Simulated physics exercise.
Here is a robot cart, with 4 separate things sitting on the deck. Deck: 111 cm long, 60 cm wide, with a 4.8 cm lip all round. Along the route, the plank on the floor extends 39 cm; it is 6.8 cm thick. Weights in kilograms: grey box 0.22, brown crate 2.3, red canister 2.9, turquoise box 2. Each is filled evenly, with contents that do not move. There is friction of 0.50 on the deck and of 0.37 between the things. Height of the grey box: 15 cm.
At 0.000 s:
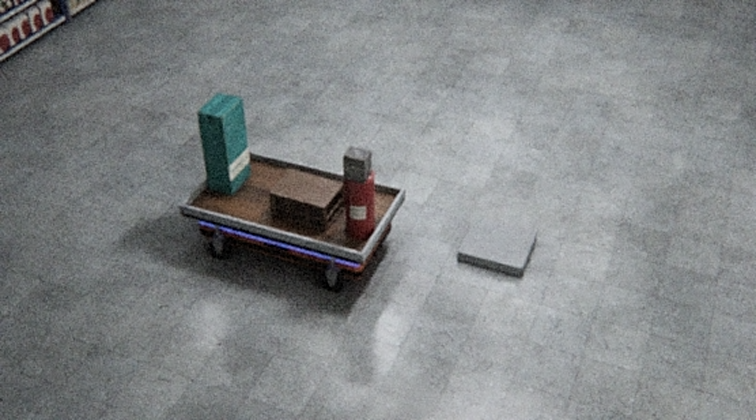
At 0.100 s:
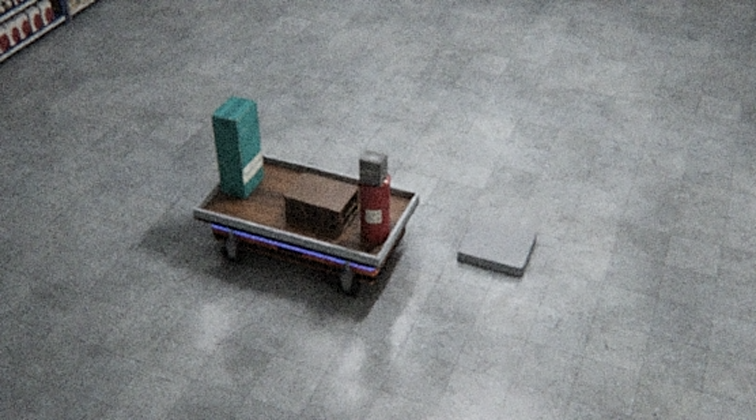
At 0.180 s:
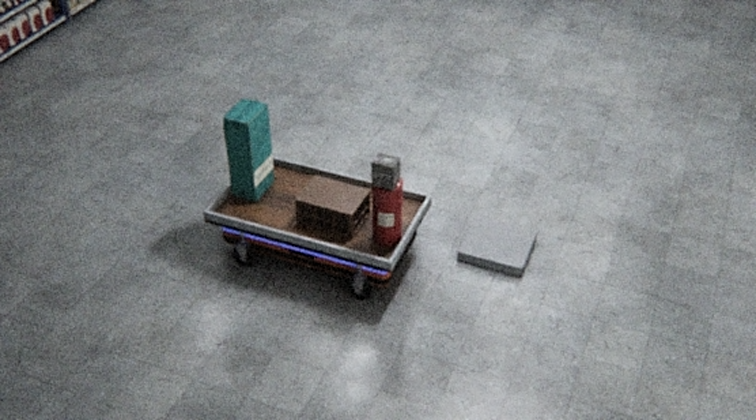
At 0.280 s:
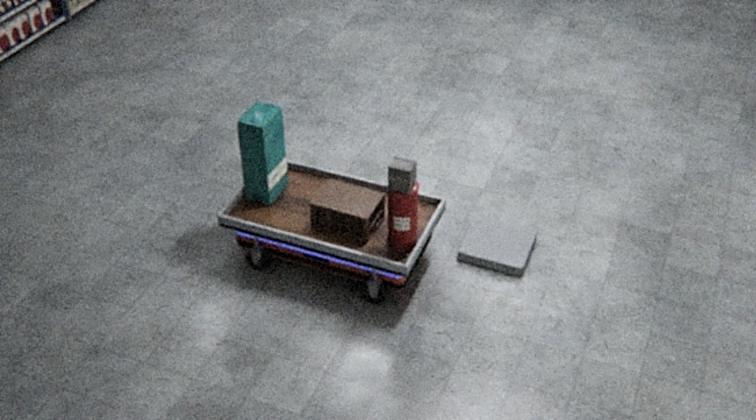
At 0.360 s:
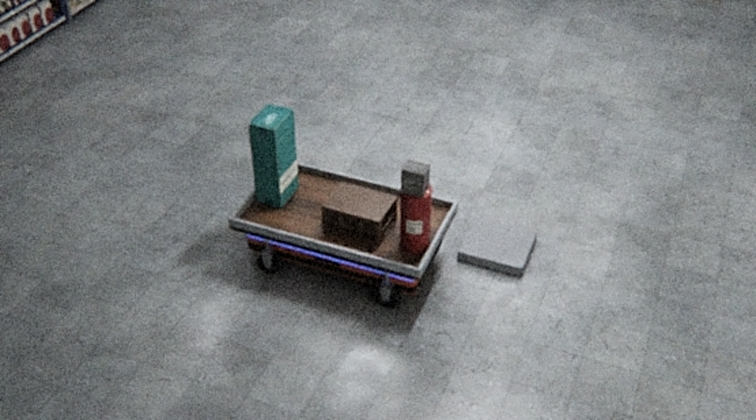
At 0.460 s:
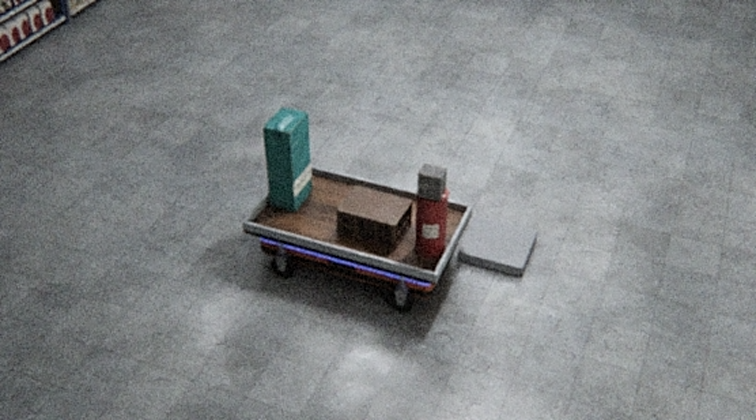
A cart carrying a turquoise box, brown crate and red canister rolls right toward a flat plank.
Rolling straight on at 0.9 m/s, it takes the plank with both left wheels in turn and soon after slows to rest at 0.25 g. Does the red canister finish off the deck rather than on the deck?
Yes.
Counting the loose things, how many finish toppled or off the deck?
The count comes out at 3.
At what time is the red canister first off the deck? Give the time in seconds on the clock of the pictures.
It happens at about 1.6 s.
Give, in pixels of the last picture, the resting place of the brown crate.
At about (687, 299).
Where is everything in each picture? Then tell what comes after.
In the first frame, cart 0 cm along; red canister (360, 204); grey box (357, 165).
In the second frame, cart 9 cm along; turquoise box (239, 148); grey box (373, 169).
In the third frame, cart 16 cm along; brown crate (334, 207); turquoise box (250, 151).
In the fourth frame, cart 25 cm along; grey box (402, 175); brown crate (348, 210).
In the fifth frame, cart 32 cm along; turquoise box (275, 157); grey box (415, 179).
In the sixth frame, cart 41 cm along; red canister (431, 222); brown crate (375, 217).
Around 1.16 s, cart 104 cm along; grey box now off the deck; red canister at 27° to upright near (533, 256); brown crate shifted 2 cm.
Around 1.66 s, cart 149 cm along; red canister now off the deck; turquoise box at 14° to upright; brown crate shifted 2 cm.
Around 2.16 s, cart 194 cm along; turquoise box at 64° to upright; brown crate shifted 2 cm.
Finally (3.0 s), off the deck, grey box and red canister; on their side or leaning hard on the deck, turquoise box; the last one still in place (within 10 cm). In the last view, red canister near (690, 403).
